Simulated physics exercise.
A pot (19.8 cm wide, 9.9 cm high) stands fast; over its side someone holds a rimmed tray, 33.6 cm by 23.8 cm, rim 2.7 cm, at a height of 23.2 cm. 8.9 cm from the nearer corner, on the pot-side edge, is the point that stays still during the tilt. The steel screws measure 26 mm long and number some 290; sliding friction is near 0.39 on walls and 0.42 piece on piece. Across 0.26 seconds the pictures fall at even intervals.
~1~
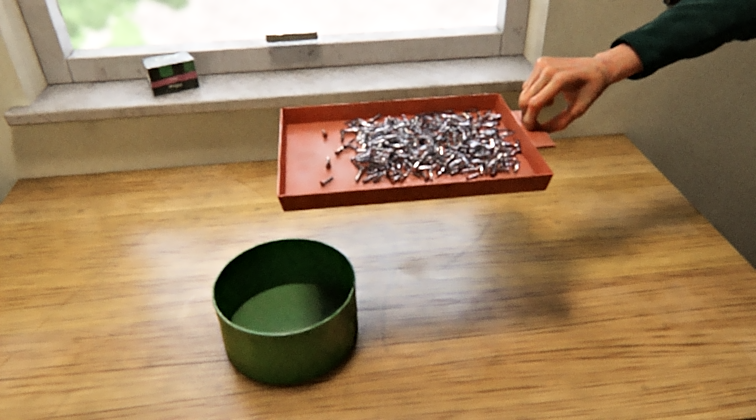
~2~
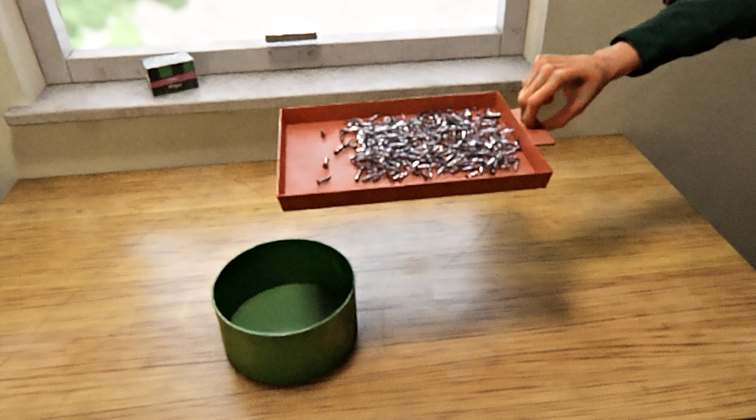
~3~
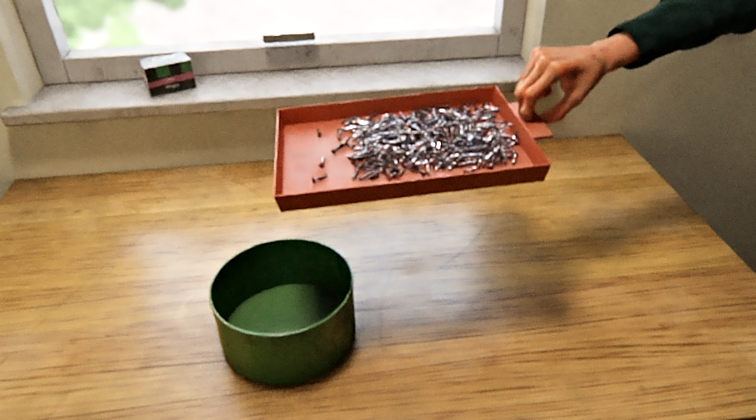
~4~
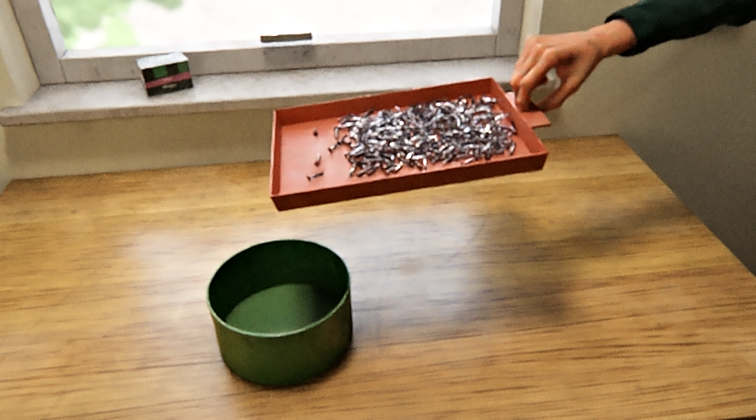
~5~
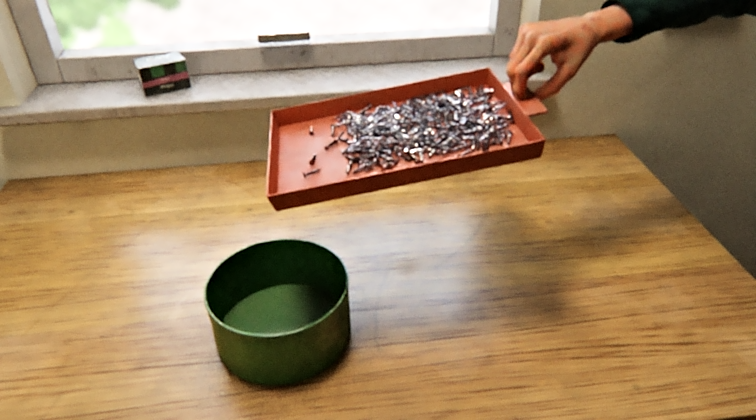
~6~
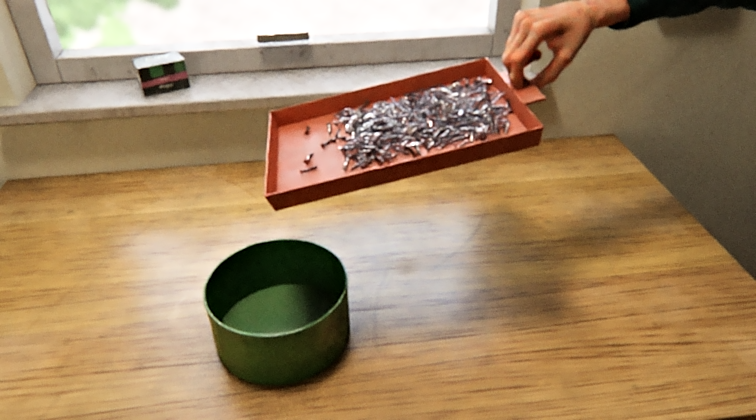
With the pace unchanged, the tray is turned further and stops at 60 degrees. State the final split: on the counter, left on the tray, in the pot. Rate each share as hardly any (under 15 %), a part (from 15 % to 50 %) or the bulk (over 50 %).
Counter: A part; left on the tray: The bulk; pot: Hardly any.
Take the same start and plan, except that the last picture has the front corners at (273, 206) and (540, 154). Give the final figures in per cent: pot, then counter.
Split: Pot = 25, counter = 5.
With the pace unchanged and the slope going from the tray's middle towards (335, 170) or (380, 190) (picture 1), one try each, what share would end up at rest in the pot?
The share comes to about 20 in a hundred, then about 5 in a hundred.
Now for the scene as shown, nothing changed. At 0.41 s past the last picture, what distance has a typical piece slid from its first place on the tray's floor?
I'd say close to 4 centimetres.
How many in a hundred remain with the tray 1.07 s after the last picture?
Value: About 75%.
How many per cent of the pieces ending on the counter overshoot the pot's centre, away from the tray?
Around 90 in a hundred.
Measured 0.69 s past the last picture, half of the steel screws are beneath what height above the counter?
Roughly 26 centimetres, give or take.
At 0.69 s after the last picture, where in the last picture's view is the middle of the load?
Near pixel (281, 132).
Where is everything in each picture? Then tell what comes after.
The first frame shows tray tilt 0 degrees, front corners at (282, 193) and (548, 172); middle of the pieces at (423, 146); pot at (285, 282).
The second frame shows tray tilt 1 degrees, front corners at (281, 194) and (548, 170); middle of the pieces at (423, 145).
The third frame shows tray tilt 2 degrees, front corners at (278, 194) and (546, 162); middle of the pieces at (420, 141).
The fourth frame shows tray tilt 5 degrees, front corners at (274, 193) and (543, 151), lowest corner left back; middle of the pieces at (417, 136).
The fifth frame shows tray tilt 8 degrees, front corners at (271, 193) and (540, 138), lowest corner left back; middle of the pieces at (414, 129).
The sixth frame shows tray tilt 11 degrees, front corners at (269, 193) and (538, 126), lowest corner left back; middle of the pieces at (412, 123); pot at (276, 282).
Then, 0.41 s after the last picture, tilt 34 degrees; the tray holds 100 %, the pot 0 %.
Then, 0.69 s after the last picture, tilt 50 degrees; the tray holds 100 %, the pot 0 %.
Then, 1.07 s after the last picture, tilt 60 degrees; the tray holds 75 %, the pot 0 %.
In the end, counter 20 %, tray 75 %, pot 0 %.
